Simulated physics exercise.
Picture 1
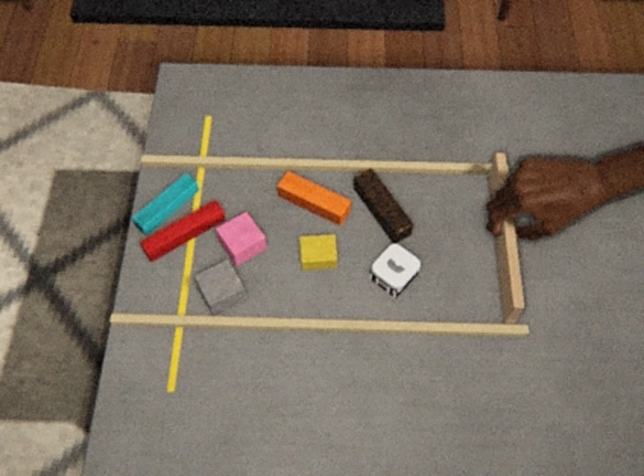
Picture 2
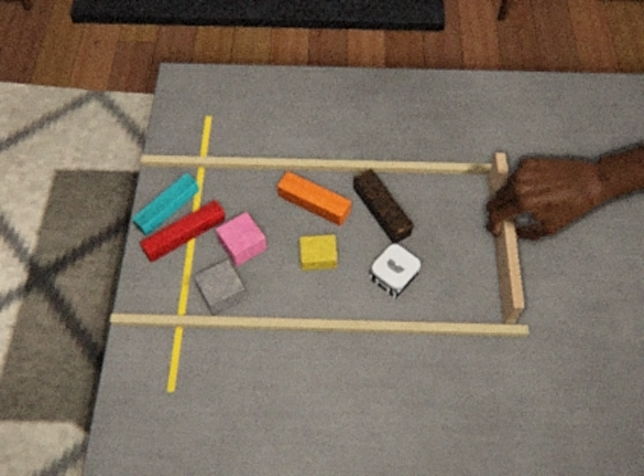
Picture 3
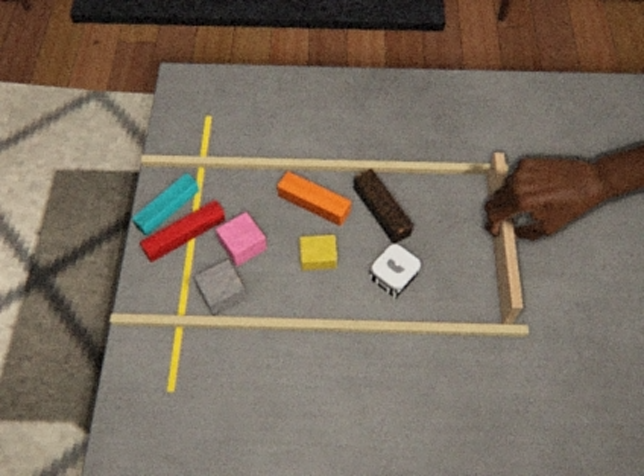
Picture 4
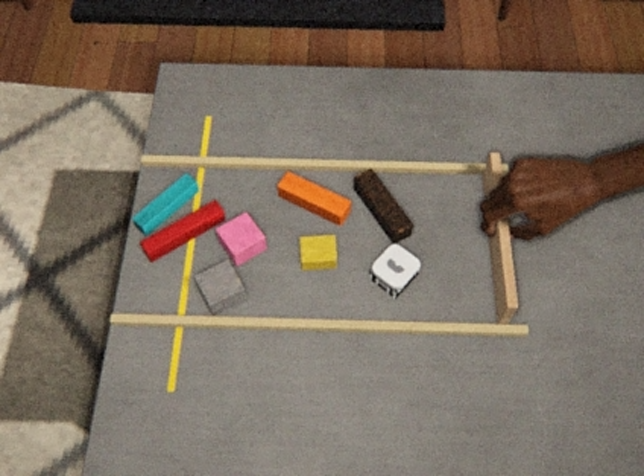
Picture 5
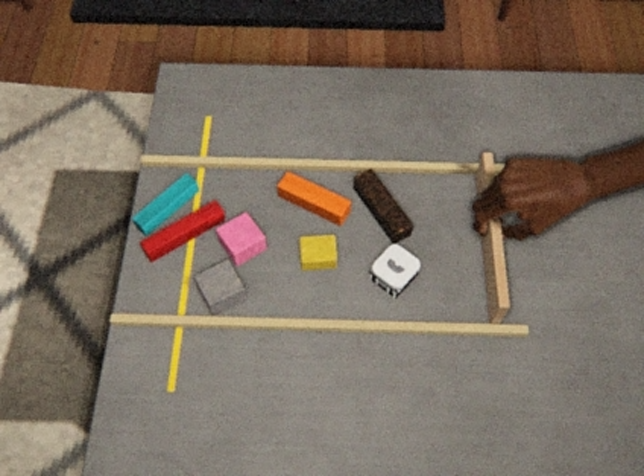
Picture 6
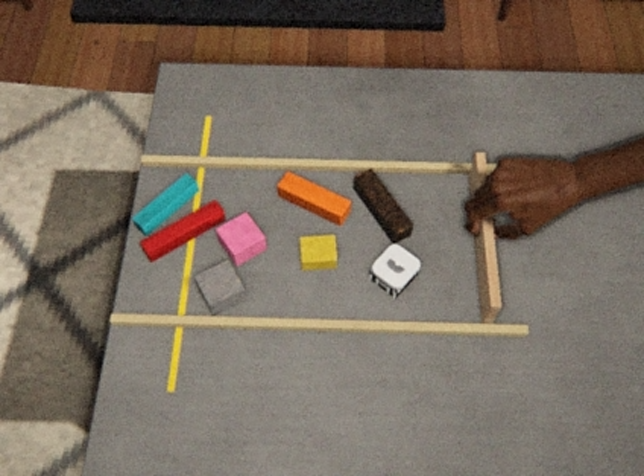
A hand sliding a wooden board slightly left between two rails on a grey table, the eight scattered coloured pieces staying still.
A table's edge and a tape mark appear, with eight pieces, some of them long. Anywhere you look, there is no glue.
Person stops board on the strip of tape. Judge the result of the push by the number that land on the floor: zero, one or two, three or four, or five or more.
The number that land on the floor is one or two.
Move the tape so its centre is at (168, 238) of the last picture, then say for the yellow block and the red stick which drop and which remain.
Yellow block: Is still there, red stick: Is gone.
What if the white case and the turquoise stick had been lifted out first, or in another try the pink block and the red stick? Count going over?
1, then 0.
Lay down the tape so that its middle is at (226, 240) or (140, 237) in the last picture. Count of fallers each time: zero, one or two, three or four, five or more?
The counts, in order, are not one and five or more.
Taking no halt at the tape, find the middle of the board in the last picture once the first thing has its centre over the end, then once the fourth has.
Roughly (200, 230) for the earlier crossing, roughly (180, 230) for the later one.
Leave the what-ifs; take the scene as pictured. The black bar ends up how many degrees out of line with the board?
Some 0 degrees.
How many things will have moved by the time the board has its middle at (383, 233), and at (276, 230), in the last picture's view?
At that stage 2; at the next, 6.
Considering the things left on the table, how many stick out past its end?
2 overhanging.
Soon after, none off yet; turquoise stick at rest near (167, 204); red stick at rest near (184, 231); grey block at rest near (220, 288).
At rest, the number that fall off is one or two; fallen, red stick and turquoise stick.
